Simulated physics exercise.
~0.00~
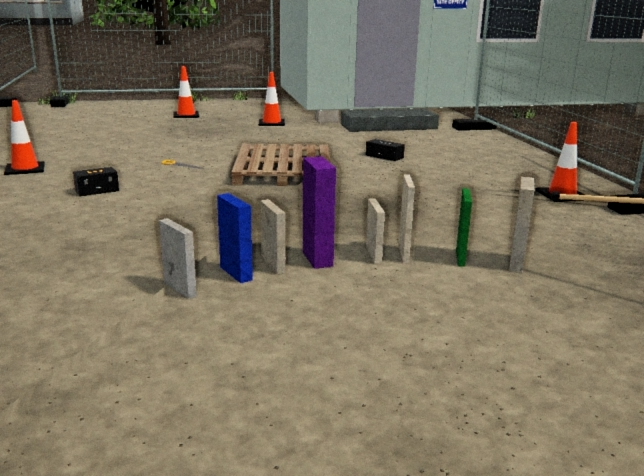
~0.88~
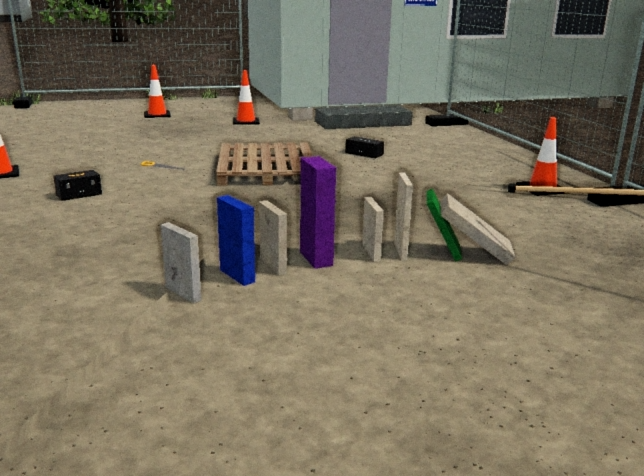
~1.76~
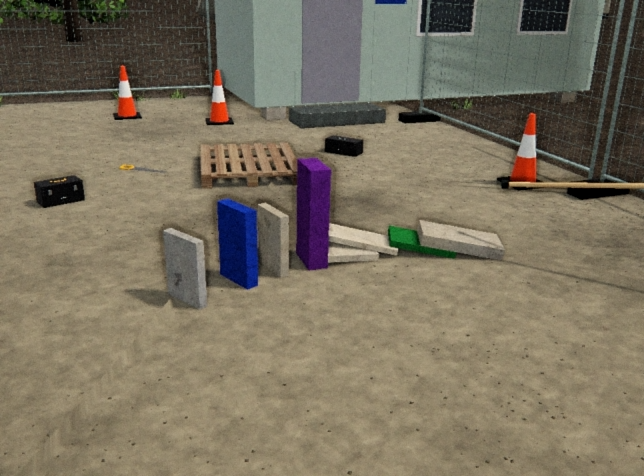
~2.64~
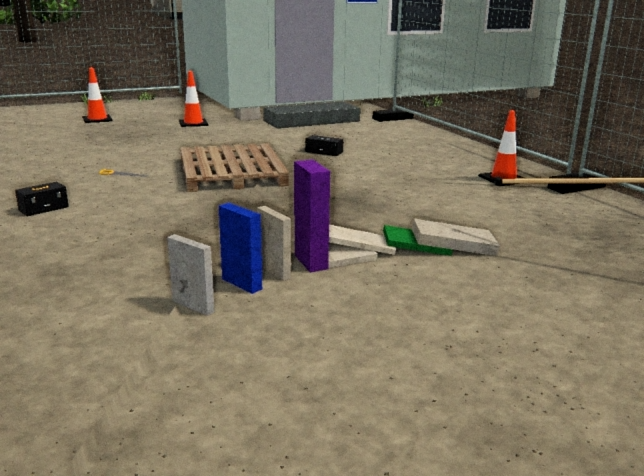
The slab at the right end of a curved row on sandy ground toppled left into the green one, and the fall ran on through the next two pale slabs before stopping at the tall purple slab, which stayed upright with the blue one and two others.
